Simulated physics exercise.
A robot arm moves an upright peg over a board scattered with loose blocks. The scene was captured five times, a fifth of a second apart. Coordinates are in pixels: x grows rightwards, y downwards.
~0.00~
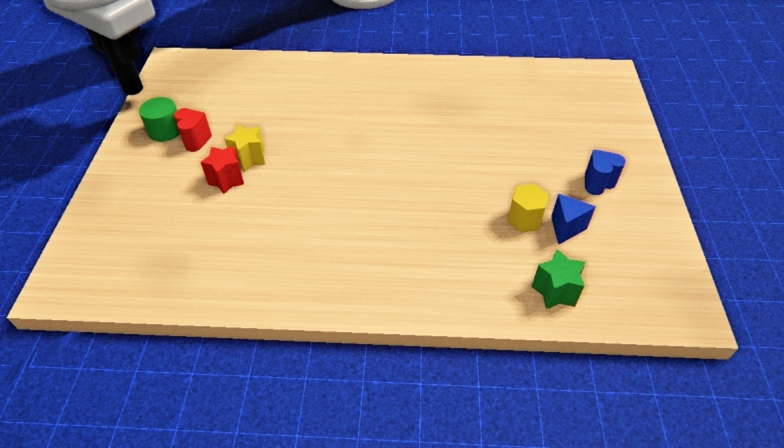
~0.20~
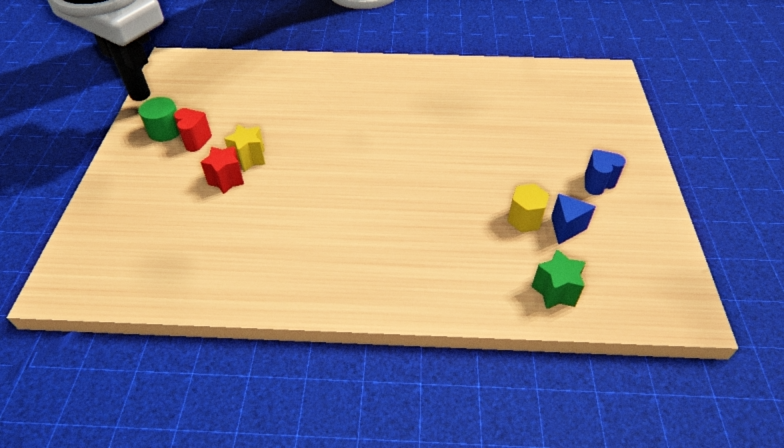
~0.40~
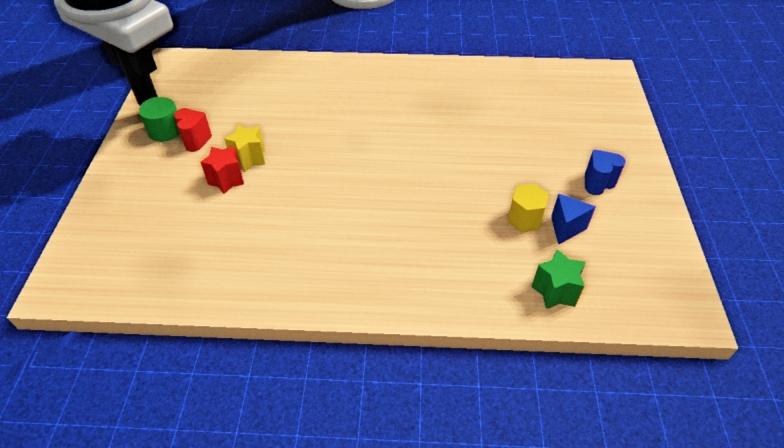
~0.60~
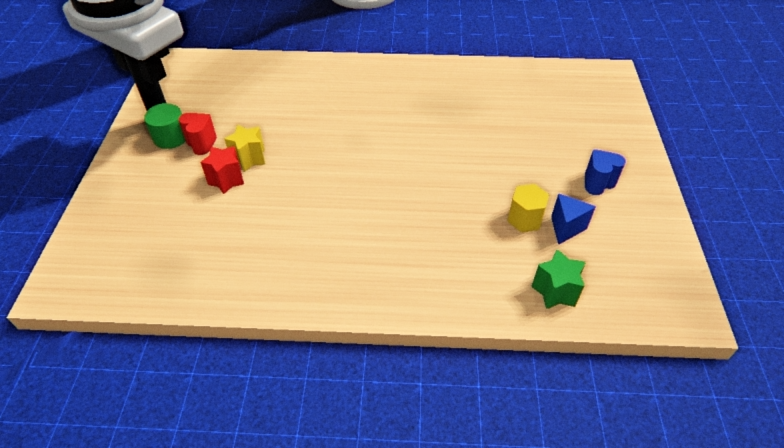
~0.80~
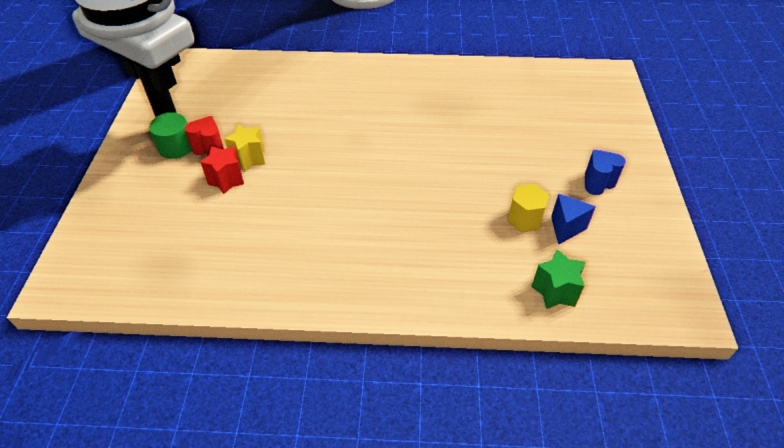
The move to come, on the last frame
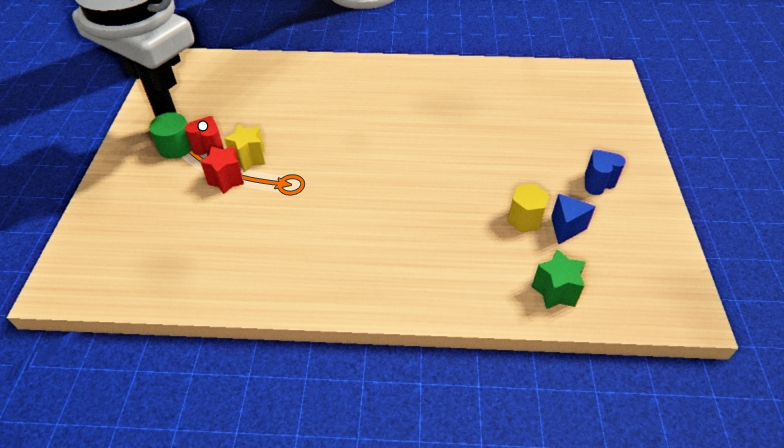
In this clip, a robot arm lowers its dark peg toward loose colored blocks on a wooden board, then nudges the green cylinder slightly down and to the right, shifting the adjacent red heart block a little too.
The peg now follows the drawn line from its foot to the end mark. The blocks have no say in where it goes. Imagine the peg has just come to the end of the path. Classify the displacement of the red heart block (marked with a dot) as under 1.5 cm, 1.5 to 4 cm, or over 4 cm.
Beyond 4 cm.
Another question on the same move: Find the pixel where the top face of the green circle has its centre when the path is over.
Its top centre is at about (174, 157).
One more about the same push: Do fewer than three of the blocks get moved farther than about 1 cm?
No.
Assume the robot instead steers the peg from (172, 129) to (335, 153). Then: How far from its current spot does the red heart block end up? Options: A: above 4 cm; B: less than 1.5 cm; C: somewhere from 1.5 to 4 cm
I'll go with C - somewhere from 1.5 to 4 cm.
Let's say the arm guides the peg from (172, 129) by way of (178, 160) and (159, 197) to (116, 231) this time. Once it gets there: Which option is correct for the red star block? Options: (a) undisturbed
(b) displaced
a - undisturbed.
The drawn path runs from (172, 129) through (197, 156) and (238, 176) to (291, 185); the dot is on the red heart block.
The first path, step by step. One third of the way, peg at (193, 145); green circle at (174, 153); red heart block at (214, 132), turned 65° anticlockwise.
Two thirds of the way, peg at (235, 164); green circle at (174, 157); red heart block at (250, 140), turned 115° anticlockwise; red star block at (236, 170), turned 55° clockwise; yellow star block at (275, 130), turned 40° anticlockwise.
At the end, peg at (289, 173); green circle at (174, 157); red heart block at (256, 140), turned 135° anticlockwise; red star block at (244, 176), turned 95° clockwise; yellow star block at (280, 127), turned 50° anticlockwise.
